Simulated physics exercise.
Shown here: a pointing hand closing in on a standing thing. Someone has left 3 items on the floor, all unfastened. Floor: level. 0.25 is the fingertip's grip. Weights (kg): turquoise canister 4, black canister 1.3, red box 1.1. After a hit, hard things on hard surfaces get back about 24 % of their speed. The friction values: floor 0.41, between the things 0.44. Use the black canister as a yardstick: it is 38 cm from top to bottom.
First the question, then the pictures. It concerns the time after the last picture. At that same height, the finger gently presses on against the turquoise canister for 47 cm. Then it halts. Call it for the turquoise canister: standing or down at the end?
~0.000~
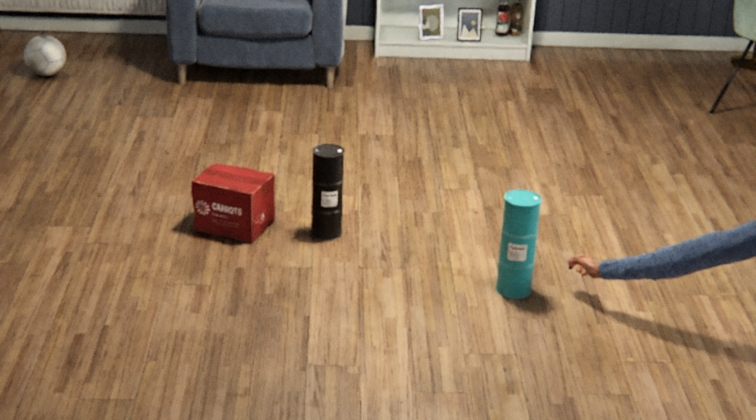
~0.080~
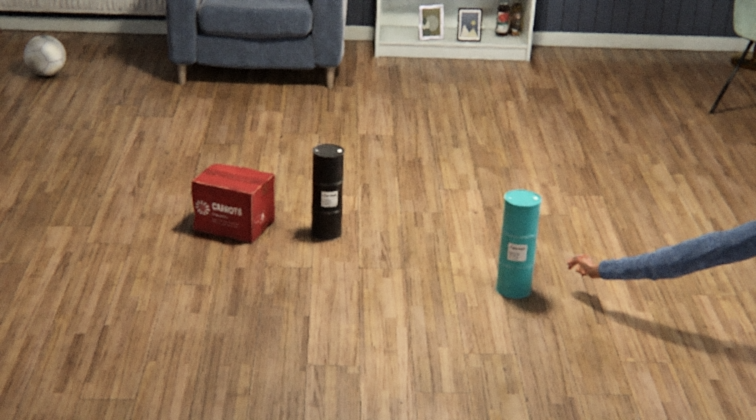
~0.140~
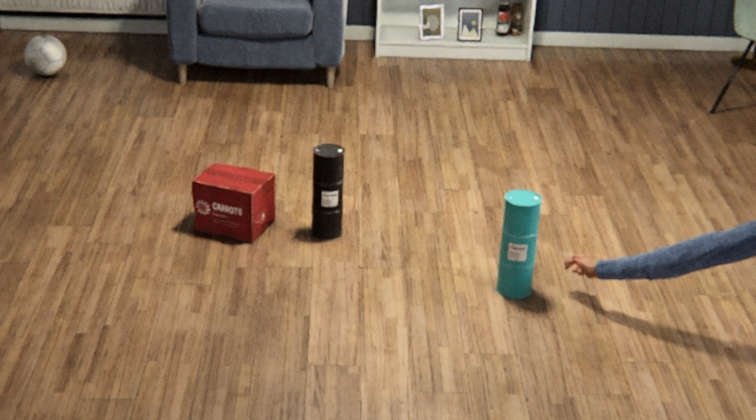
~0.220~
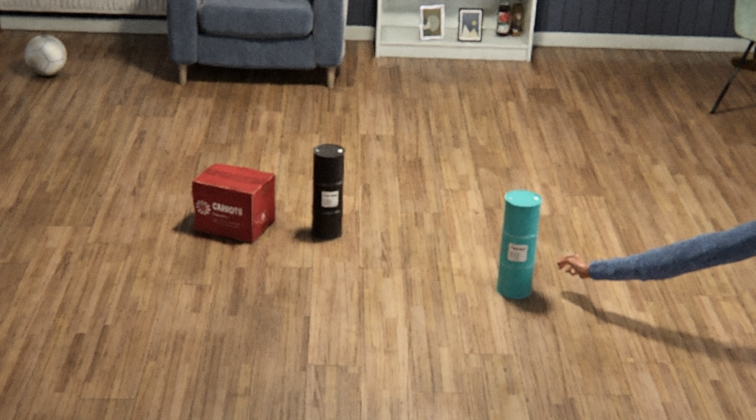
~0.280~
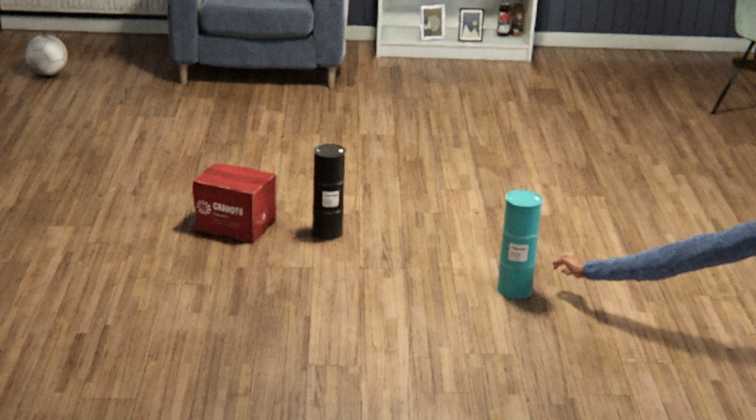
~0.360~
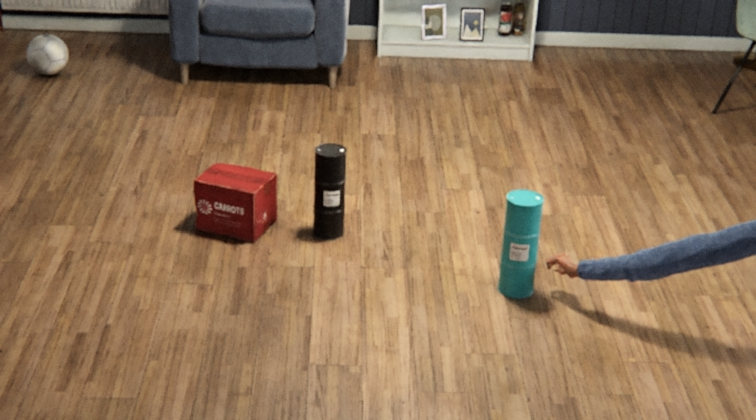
Standing.
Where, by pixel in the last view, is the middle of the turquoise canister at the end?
Look near (399, 241) in the last picture.
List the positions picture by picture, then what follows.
In the first frame, hand has come 0 cm; turquoise canister (518, 244); black canister (327, 192).
In the second frame, hand has come 0 cm; turquoise canister (518, 244); black canister (327, 192).
In the third frame, hand has come 1 cm; turquoise canister (519, 244); black canister (328, 192).
In the fourth frame, hand has come 4 cm; turquoise canister (519, 245); black canister (328, 192).
In the fifth frame, hand has come 6 cm; turquoise canister (519, 245); black canister (329, 192).
In the sixth frame, hand has come 9 cm; turquoise canister (520, 244); black canister (330, 192).
Around 0.76 s, hand has come 23 cm; turquoise canister shifted 10 cm near (494, 243).
Around 1.16 s, hand has come 37 cm; turquoise canister shifted 24 cm near (457, 243).
Around 1.56 s, hand has come 51 cm; turquoise canister shifted 38 cm near (421, 241).
Finally (2.4 s), not toppled but over 14 cm from the start, turquoise canister; the other 2 still in place (within 14 cm). Final places as that camera would see them, turquoise canister near (399, 241).
